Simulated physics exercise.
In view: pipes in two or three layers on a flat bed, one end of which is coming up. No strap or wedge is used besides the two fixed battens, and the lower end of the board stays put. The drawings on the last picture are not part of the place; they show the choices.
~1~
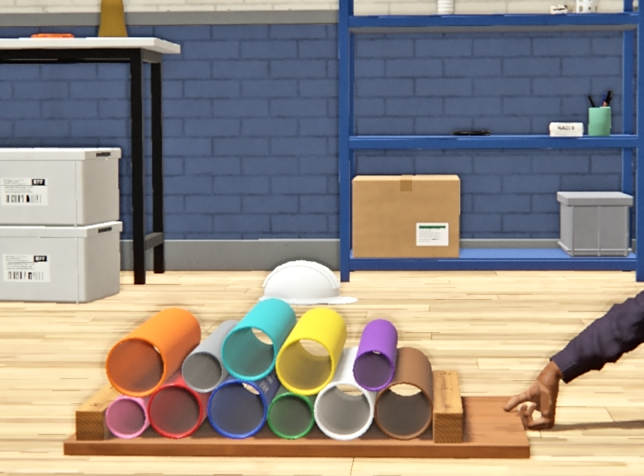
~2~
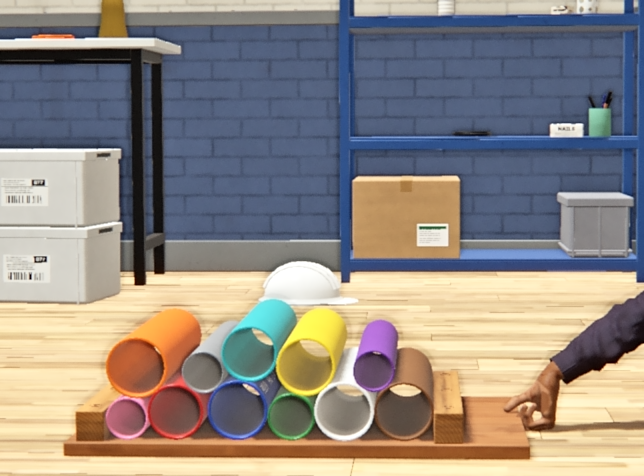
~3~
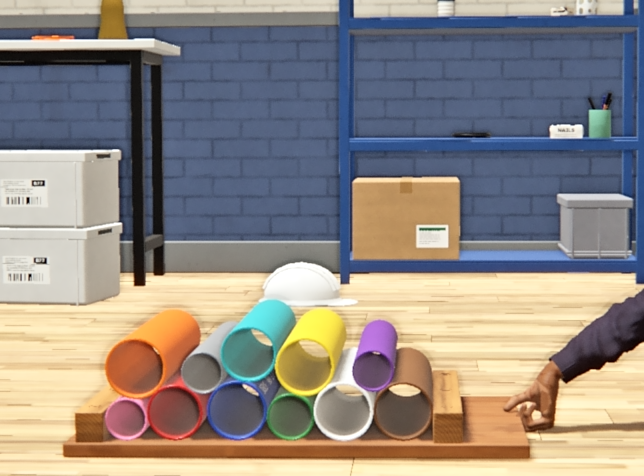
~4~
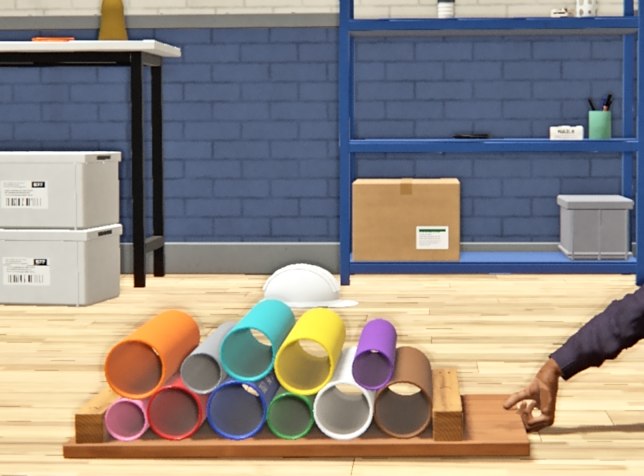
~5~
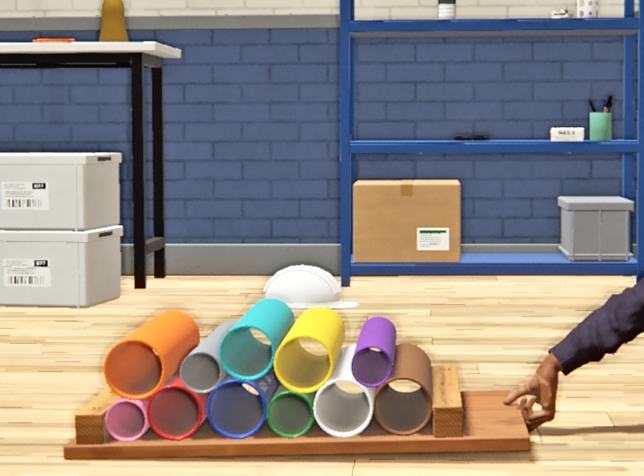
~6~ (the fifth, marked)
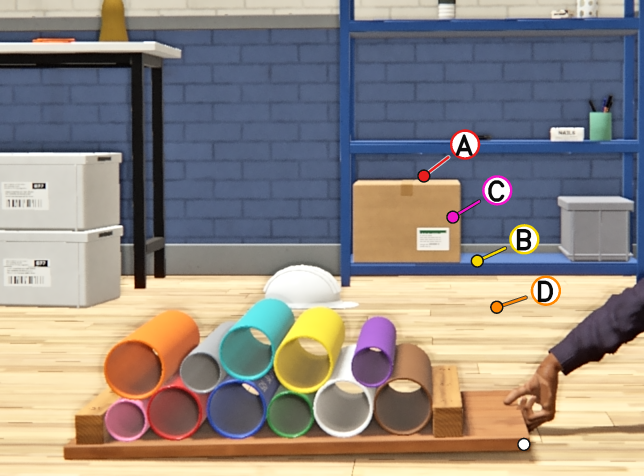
A hand barely raising the right end of a wooden board bearing stacked colourful pipes, which stay in place between wooden blocks.
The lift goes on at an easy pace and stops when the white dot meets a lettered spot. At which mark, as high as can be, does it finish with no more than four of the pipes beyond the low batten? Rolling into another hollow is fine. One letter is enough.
Mark C is as high as it can go.
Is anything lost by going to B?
Yes, at B.
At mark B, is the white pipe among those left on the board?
Yes, with B.
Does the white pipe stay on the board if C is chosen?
The white pipe: Yes.
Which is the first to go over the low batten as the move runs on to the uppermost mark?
The orange one.
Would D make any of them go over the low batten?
At D: Yes.
On the marked copy, A at (424, 176); B at (477, 261); C at (453, 217); D at (497, 307); the white dot at (524, 444).
Taking C. A third of the way, board at 18°.
Two thirds of the way, board at 31°.
When it is over, board at 31°, four over the low batten (yellow, turquoise, orange, grey).
As for the rest, A five over the low batten; B four over the low batten (yellow, turquoise, orange, grey); D three over the low batten (turquoise, orange, grey).
